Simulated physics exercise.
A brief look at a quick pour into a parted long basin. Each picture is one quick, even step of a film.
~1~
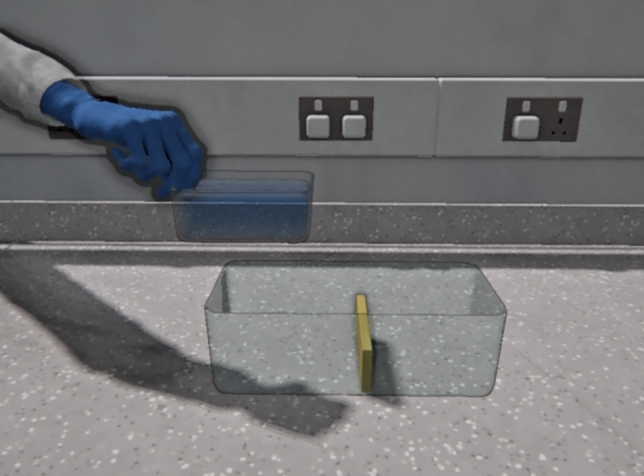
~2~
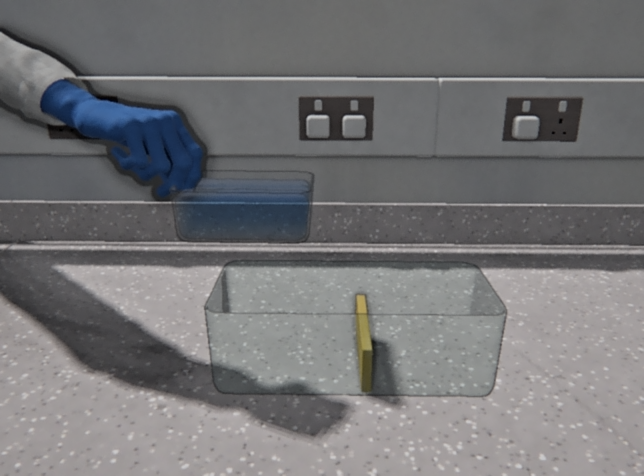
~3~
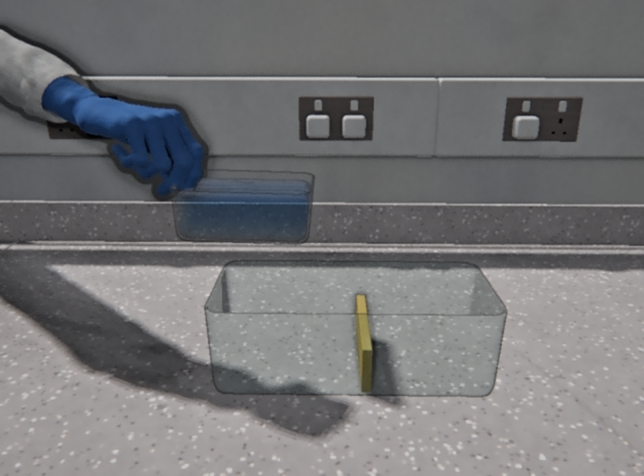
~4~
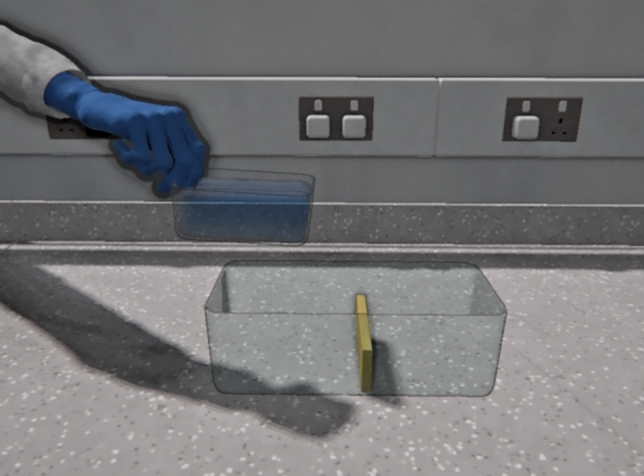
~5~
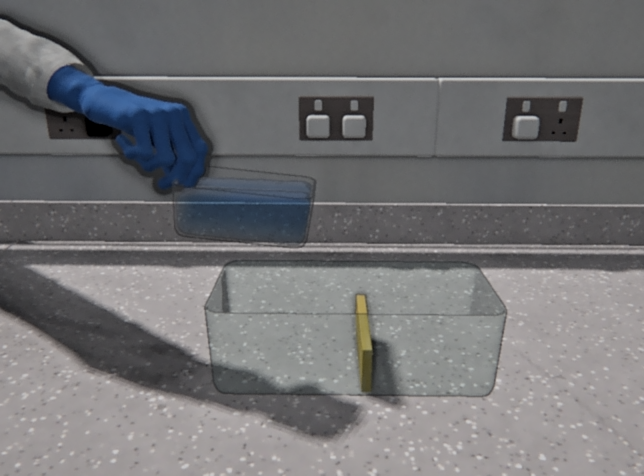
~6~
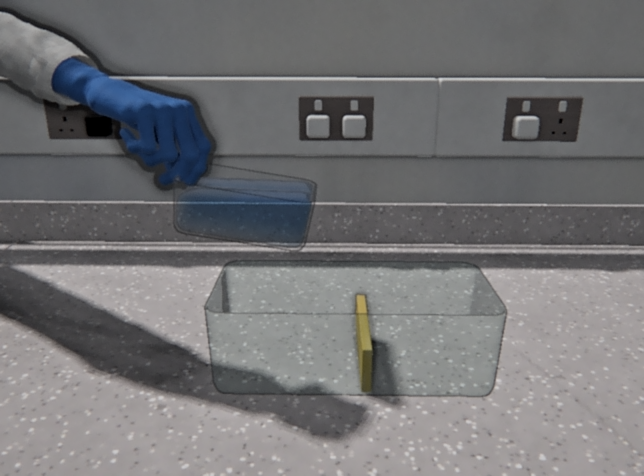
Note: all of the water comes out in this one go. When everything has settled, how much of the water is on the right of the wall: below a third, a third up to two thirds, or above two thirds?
The amount right of the wall is going to settle in the middle, one third to two thirds.
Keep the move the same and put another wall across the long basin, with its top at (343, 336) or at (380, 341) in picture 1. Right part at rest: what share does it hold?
About 70 per cent, then about 30 per cent.
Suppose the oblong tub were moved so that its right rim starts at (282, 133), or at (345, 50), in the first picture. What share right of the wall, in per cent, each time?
15 %, then 75 %.
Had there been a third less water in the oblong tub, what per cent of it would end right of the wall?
I'd reckon close to 10 %.
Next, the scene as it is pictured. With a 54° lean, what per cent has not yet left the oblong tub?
45 %.
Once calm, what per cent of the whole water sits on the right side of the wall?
Roughly 50 %.
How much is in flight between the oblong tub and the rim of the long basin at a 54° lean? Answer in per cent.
Estimate: Some 30 per cent.
A moment on, the oblong tub is tipped part way and 43 per cent is still to pour, 10 is left of the wall and 19 right of it.
Next, the oblong tub is tipped on its side and 10 per cent is still to pour, 39 is left of the wall and 47 right of it.
Then the oblong tub is tipped on its side and 2 per cent is still to pour, 50 is left of the wall and 48 right of it.
Later the oblong tub is tipped on its side and 0 per cent is still to pour, 52 is left of the wall and 48 right of it.
In the end 52 per cent lies left of the wall, 48 right of it and 0 outside.
